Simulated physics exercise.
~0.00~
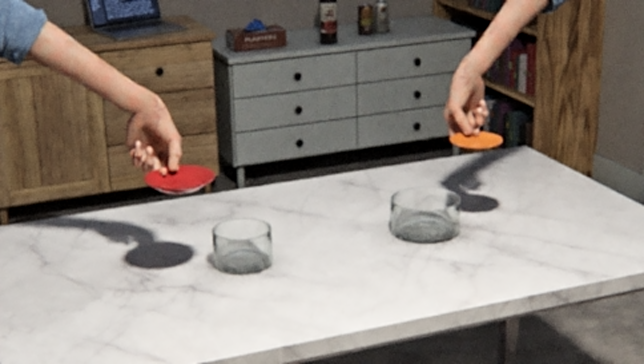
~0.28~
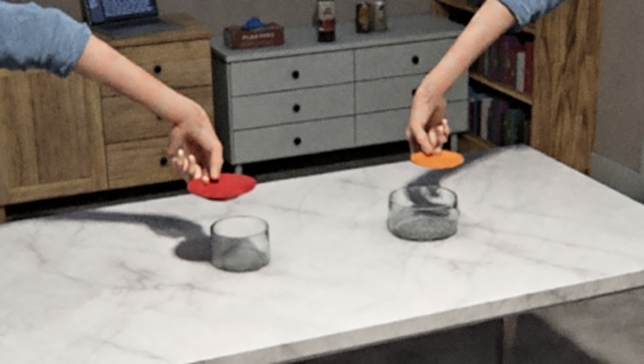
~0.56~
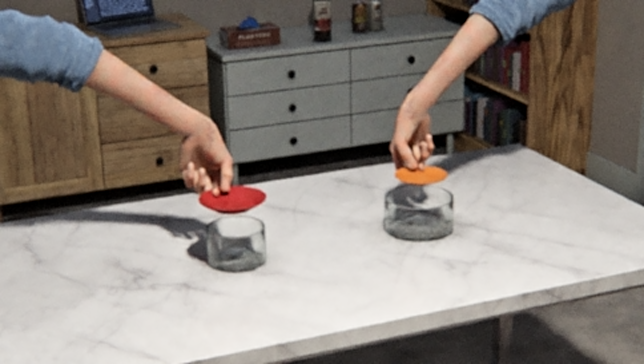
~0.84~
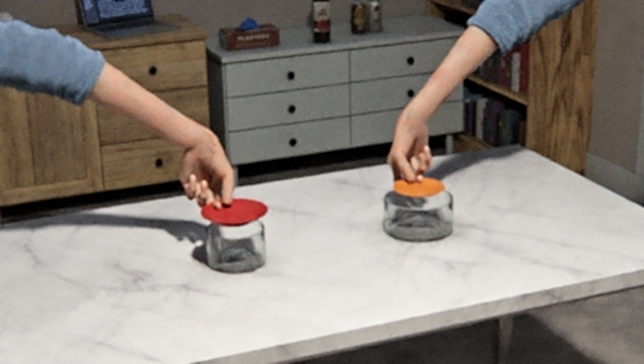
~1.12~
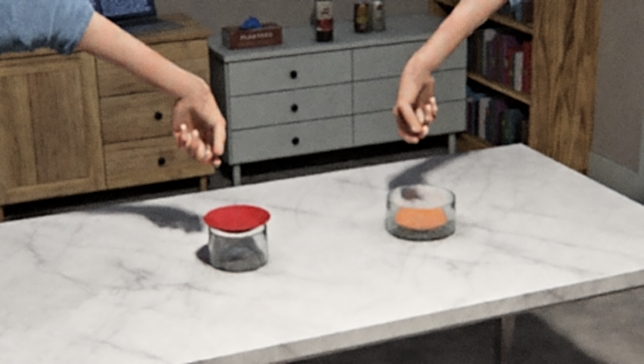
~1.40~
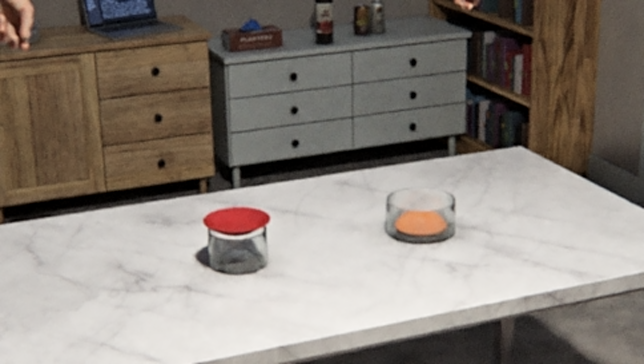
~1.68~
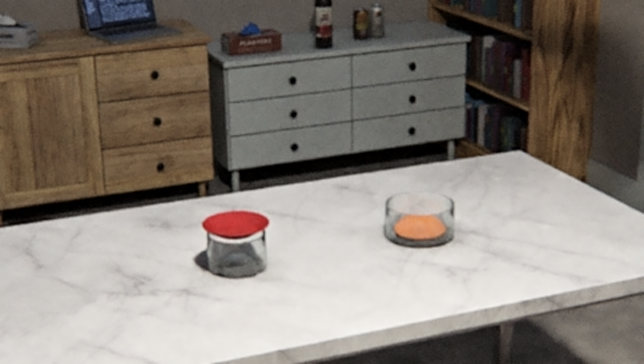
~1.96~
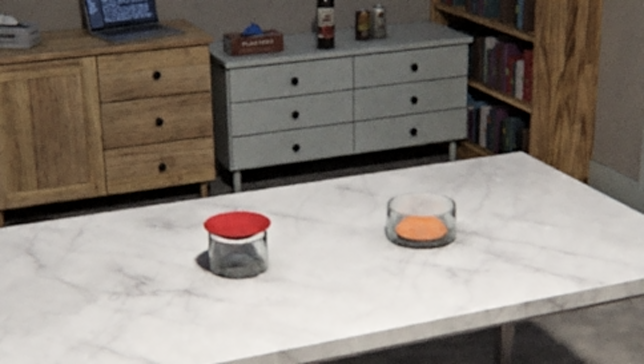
Two hands release discs over glass containers; the red covers one, the orange drops inside the other.
